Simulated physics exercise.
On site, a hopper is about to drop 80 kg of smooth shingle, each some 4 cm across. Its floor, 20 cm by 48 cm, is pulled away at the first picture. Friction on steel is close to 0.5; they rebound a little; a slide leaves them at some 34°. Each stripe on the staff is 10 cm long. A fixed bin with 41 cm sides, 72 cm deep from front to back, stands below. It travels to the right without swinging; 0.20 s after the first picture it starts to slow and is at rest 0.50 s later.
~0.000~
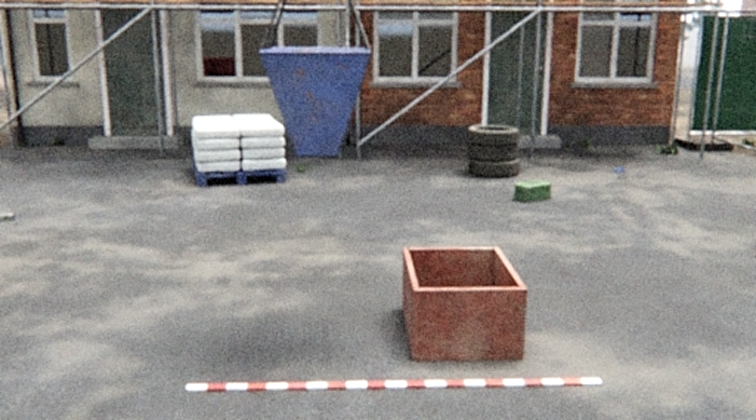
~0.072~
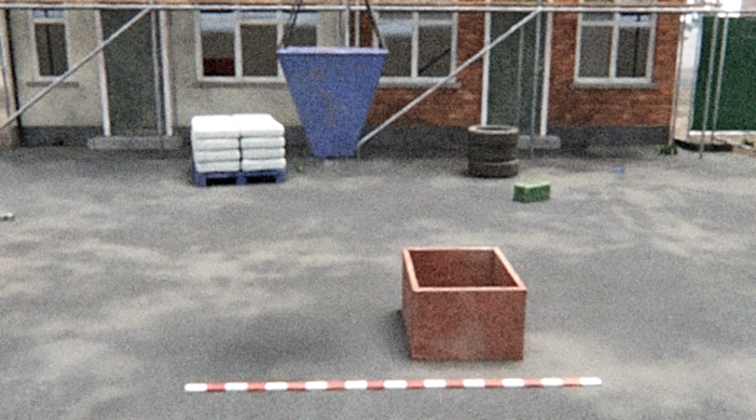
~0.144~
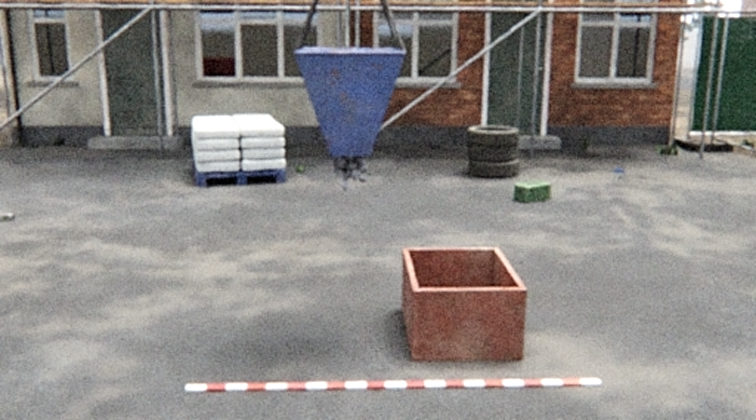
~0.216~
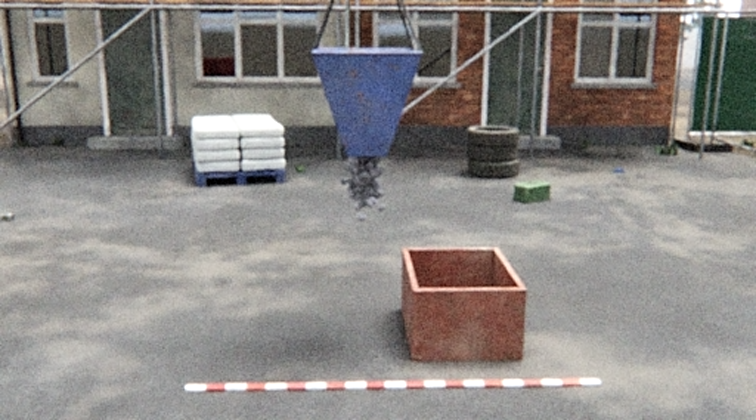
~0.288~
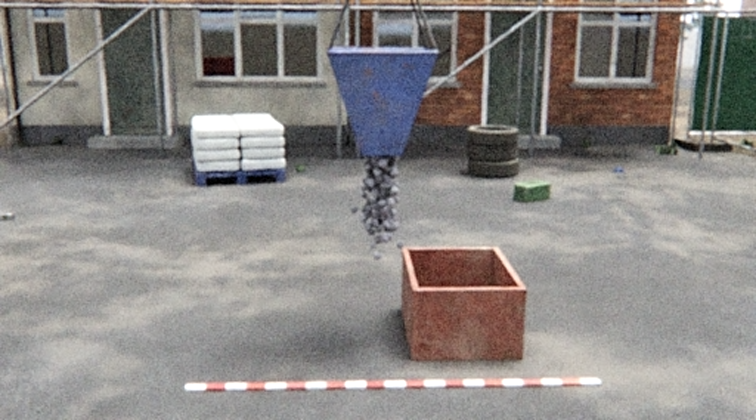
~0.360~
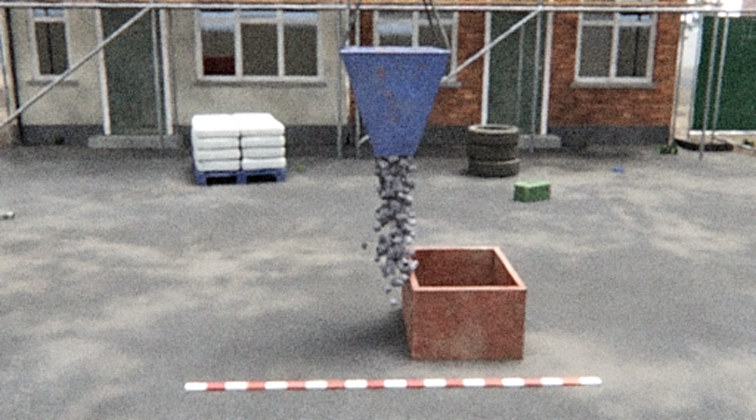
In this clip, a blue hopper hanging in front of a brick building travels steadily to the right, and grey stones begin dropping from its bottom, the stream lengthening downward beside an open reddish box on the ground.
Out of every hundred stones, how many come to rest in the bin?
Some 79 per cent of it.
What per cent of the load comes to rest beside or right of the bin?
About 0 per cent.
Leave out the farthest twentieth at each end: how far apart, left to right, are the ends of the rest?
Roughly 100 cm.
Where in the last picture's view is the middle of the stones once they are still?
Around (444, 317).
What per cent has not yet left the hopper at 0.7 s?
About 10 per cent.
After 0.7 s, 12 % in the hopper, 19 % falling or lying left of the bin, 68 % falling or lying in the bin; the stones farthest right are at (501, 320).
After 1.1 s, 0 % in the hopper, 21 % falling or lying left of the bin, 79 % falling or lying in the bin; the stones farthest right are at (500, 319).
After 1.7 s, 0 % in the hopper, 21 % falling or lying left of the bin, 79 % falling or lying in the bin; the stones farthest right are at (500, 319).
After 2.6 s, 0 % in the hopper, 21 % falling or lying left of the bin, 79 % falling or lying in the bin; the stones farthest right are at (500, 319).
After 4.5 s, 0 % in the hopper, 21 % left of the bin, 79 % in the bin; the stones farthest right are at (500, 319).
